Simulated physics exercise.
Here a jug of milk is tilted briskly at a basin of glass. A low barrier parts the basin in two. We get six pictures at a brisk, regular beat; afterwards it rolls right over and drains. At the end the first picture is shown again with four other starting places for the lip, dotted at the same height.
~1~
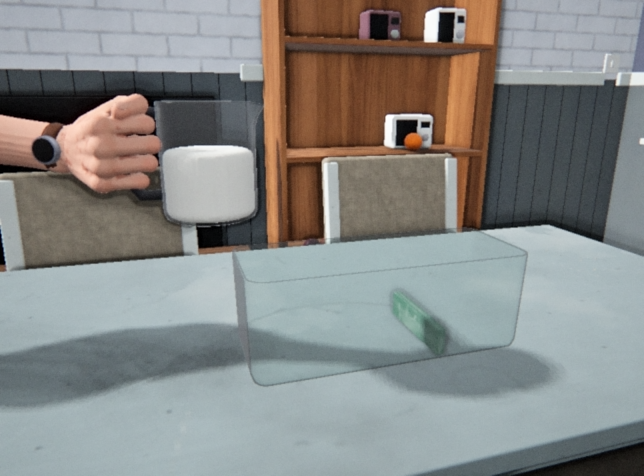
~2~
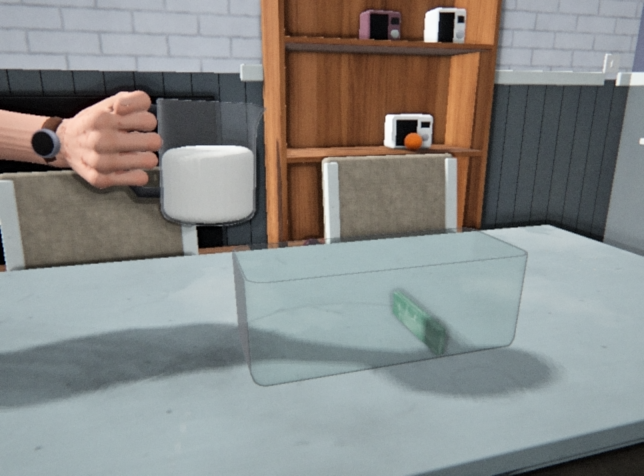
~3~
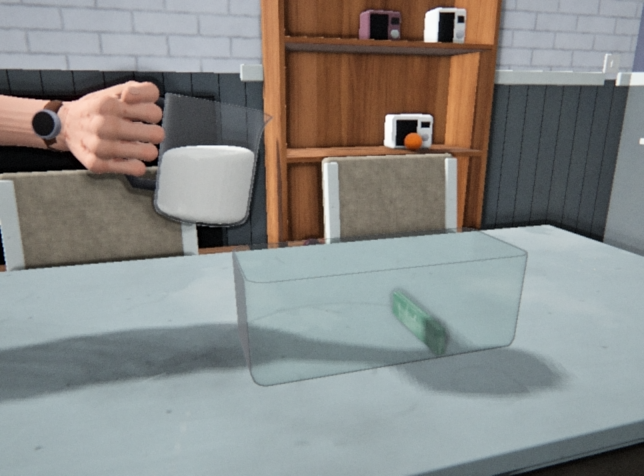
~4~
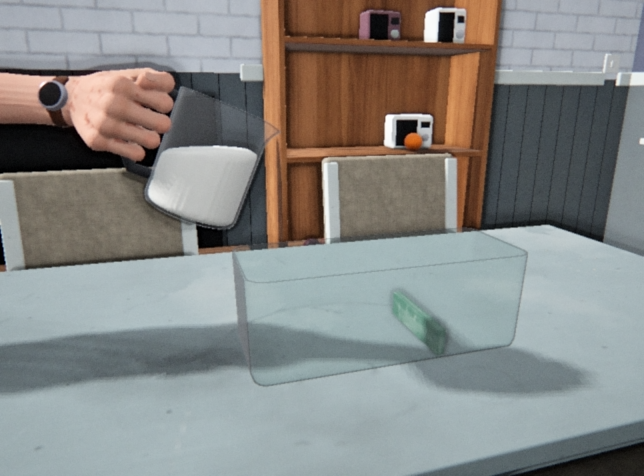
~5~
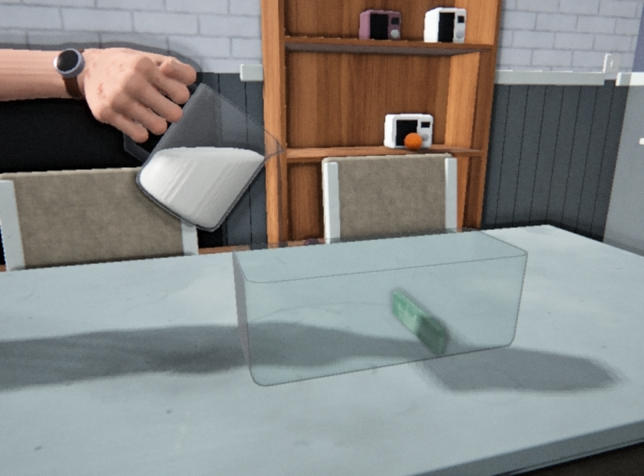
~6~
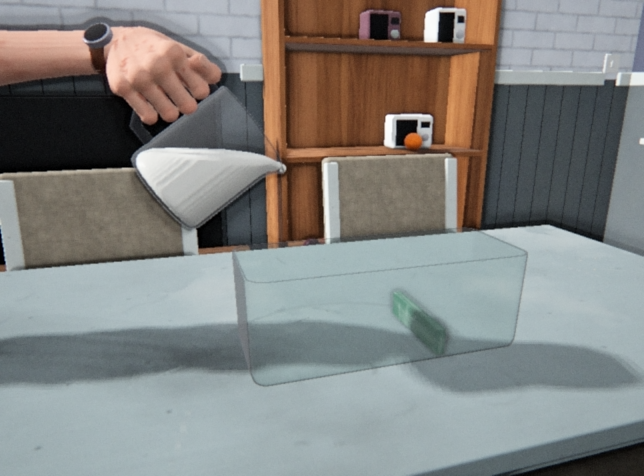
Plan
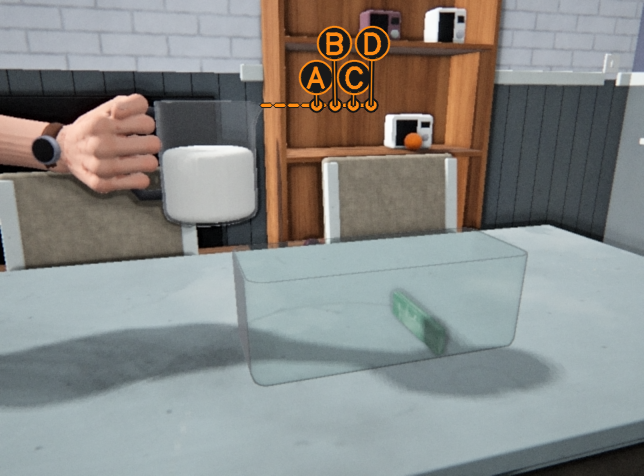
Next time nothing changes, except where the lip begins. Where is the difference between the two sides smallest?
The best place is D.
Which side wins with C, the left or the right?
More ends on the left.
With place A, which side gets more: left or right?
The left side.
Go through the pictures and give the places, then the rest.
Upright, lip at (262, 105); basin from (251, 384) to (511, 341); top of the wall at (418, 309); nothing has left yet, in the first frame.
Tipped about 3°, lip at (264, 108); nothing has left yet, in the second frame.
Tipped about 11°, lip at (271, 116); nothing has left yet, in the third frame.
Tipped about 23°, lip at (278, 131); nothing has left yet, in the fourth frame.
Tipped about 38°, lip at (283, 150); nothing has left yet, in the fifth frame.
Tipped about 54°, lip at (282, 171); nothing has left yet, in the sixth frame.
On the marked copy, A at (316, 105); B at (335, 105); C at (353, 105); D at (371, 105).
For place A, about 89 % ends left of the wall and 9 % right of it.
For place B, about 91 % ends left of the wall and 8 % right of it.
For place C, about 92 % ends left of the wall and 8 % right of it.
For place D, about 46 % ends left of the wall and 53 % right of it.
